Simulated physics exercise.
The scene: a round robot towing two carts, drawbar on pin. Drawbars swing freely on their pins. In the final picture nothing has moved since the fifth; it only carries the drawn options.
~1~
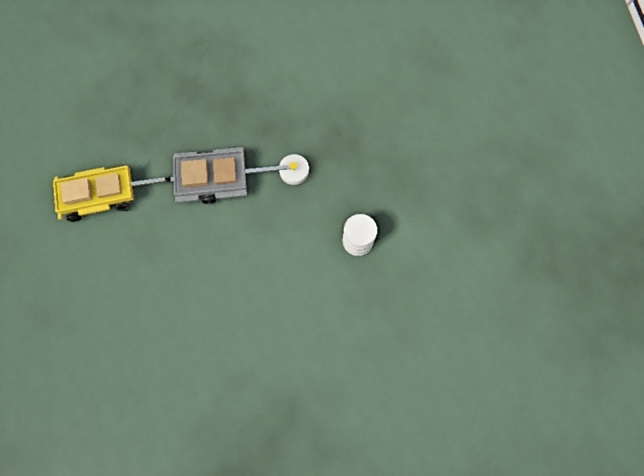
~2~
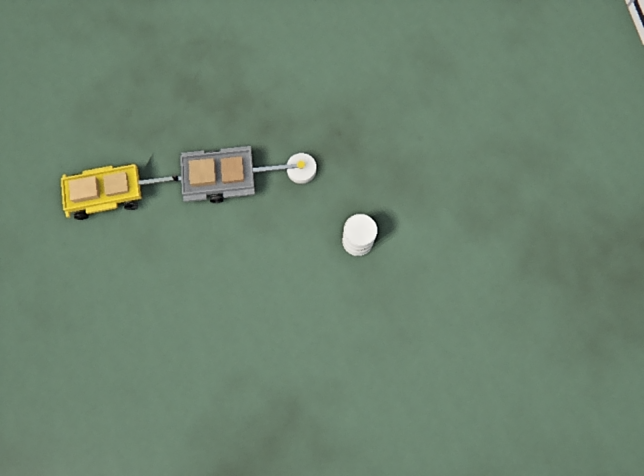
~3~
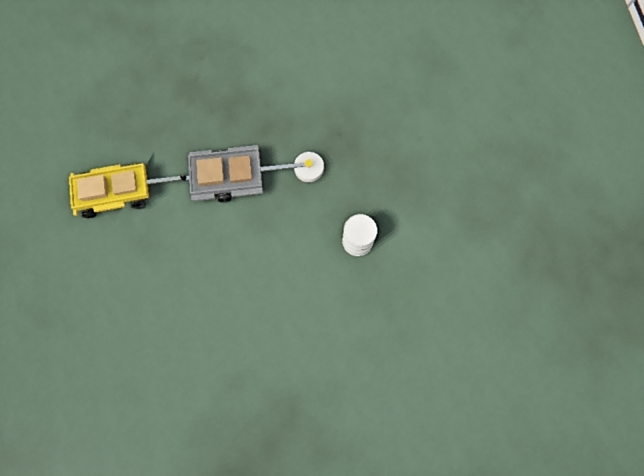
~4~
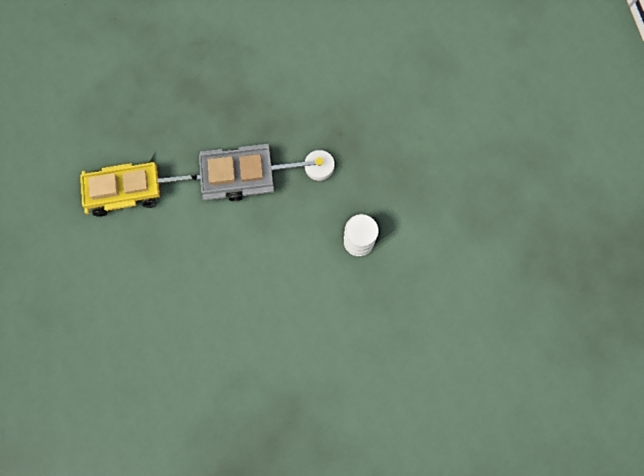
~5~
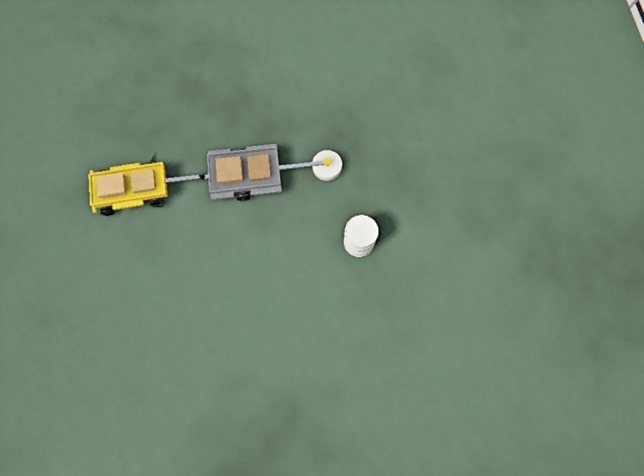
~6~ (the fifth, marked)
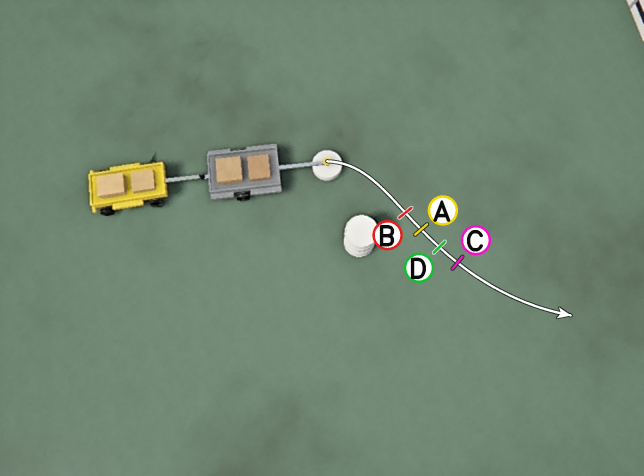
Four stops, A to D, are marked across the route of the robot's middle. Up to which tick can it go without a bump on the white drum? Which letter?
Up to mark B.
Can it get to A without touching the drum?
No.
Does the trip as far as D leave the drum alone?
No.
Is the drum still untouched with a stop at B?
For that mark, yes.
On the marked copy, A at (421, 229); B at (405, 213); C at (458, 263); D at (439, 247); the route from (327, 161) via (436, 244) to (571, 315).
With B. Early on, robot (358, 174), last cart (160, 181).
Further on, robot (384, 194), last cart (189, 176).
At the end, robot (404, 215), last cart (215, 172); nothing has been touched.
As for the rest, A is too far, the drum has been hit; C is too far, the drum has been hit; D is too far, the drum has been hit.
